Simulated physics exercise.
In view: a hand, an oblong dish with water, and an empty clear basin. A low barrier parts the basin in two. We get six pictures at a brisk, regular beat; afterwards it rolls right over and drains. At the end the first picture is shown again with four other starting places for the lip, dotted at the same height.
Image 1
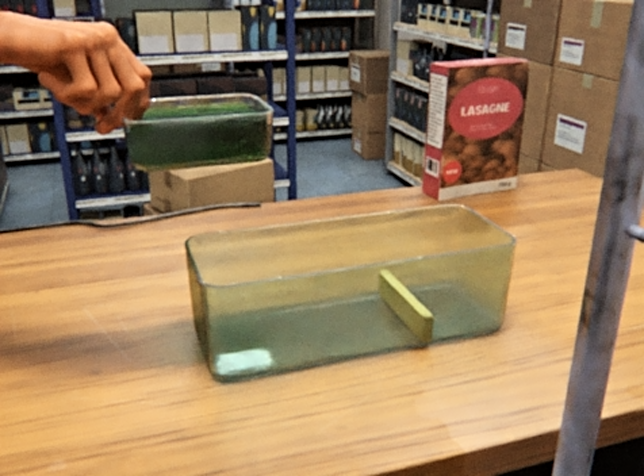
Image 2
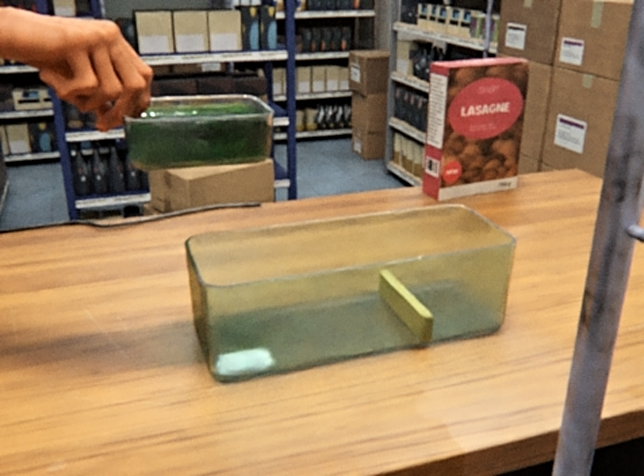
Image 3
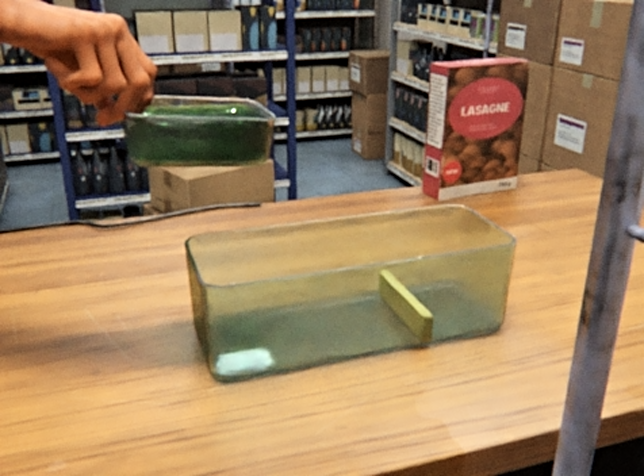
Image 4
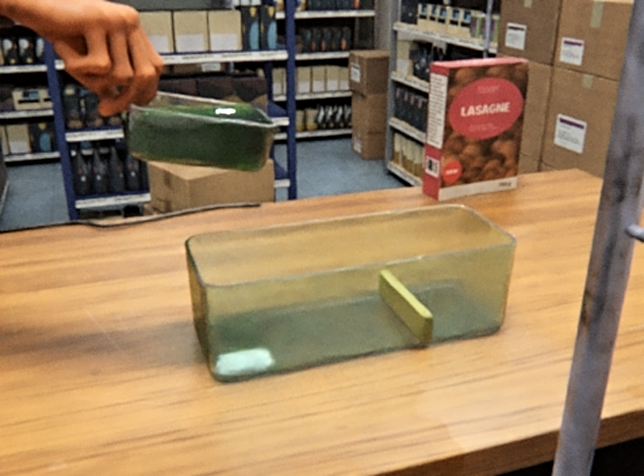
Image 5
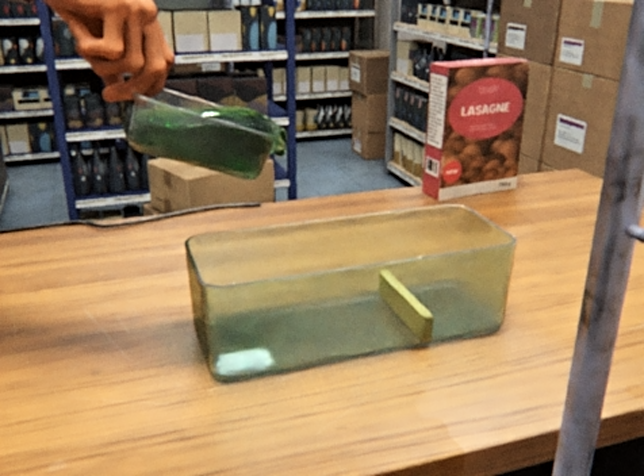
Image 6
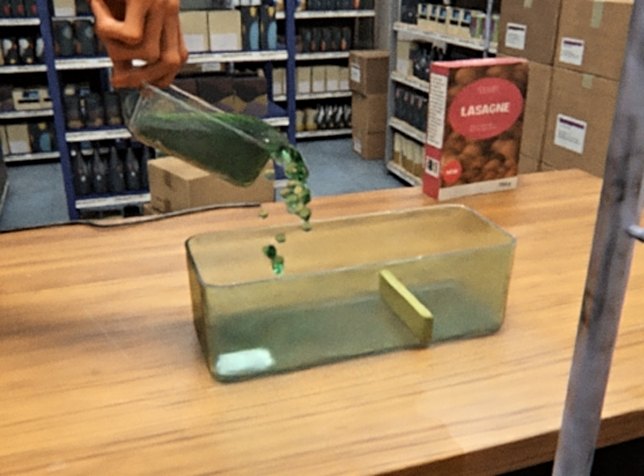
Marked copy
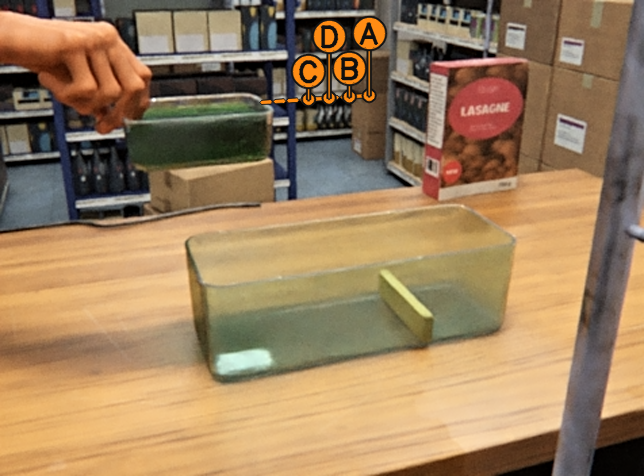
In this clip, a hand holds an oblong dish of green liquid above a clear basin with a low yellow barrier on a wooden table, then tilts it rightward, and the liquid pours over the lip in a broken stream.
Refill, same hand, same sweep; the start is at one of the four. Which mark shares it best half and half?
B.
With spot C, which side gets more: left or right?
The left one.
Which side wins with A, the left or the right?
The right side.
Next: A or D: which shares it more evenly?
A.
On the marked copy, A at (369, 95); B at (349, 96); C at (308, 99); D at (329, 98).
With A, about 34 % ends left of the wall and 65 % right of it.
With B, about 53 % ends left of the wall and 46 % right of it.
With C, about 93 % ends left of the wall and 7 % right of it.
With D, about 92 % ends left of the wall and 7 % right of it.
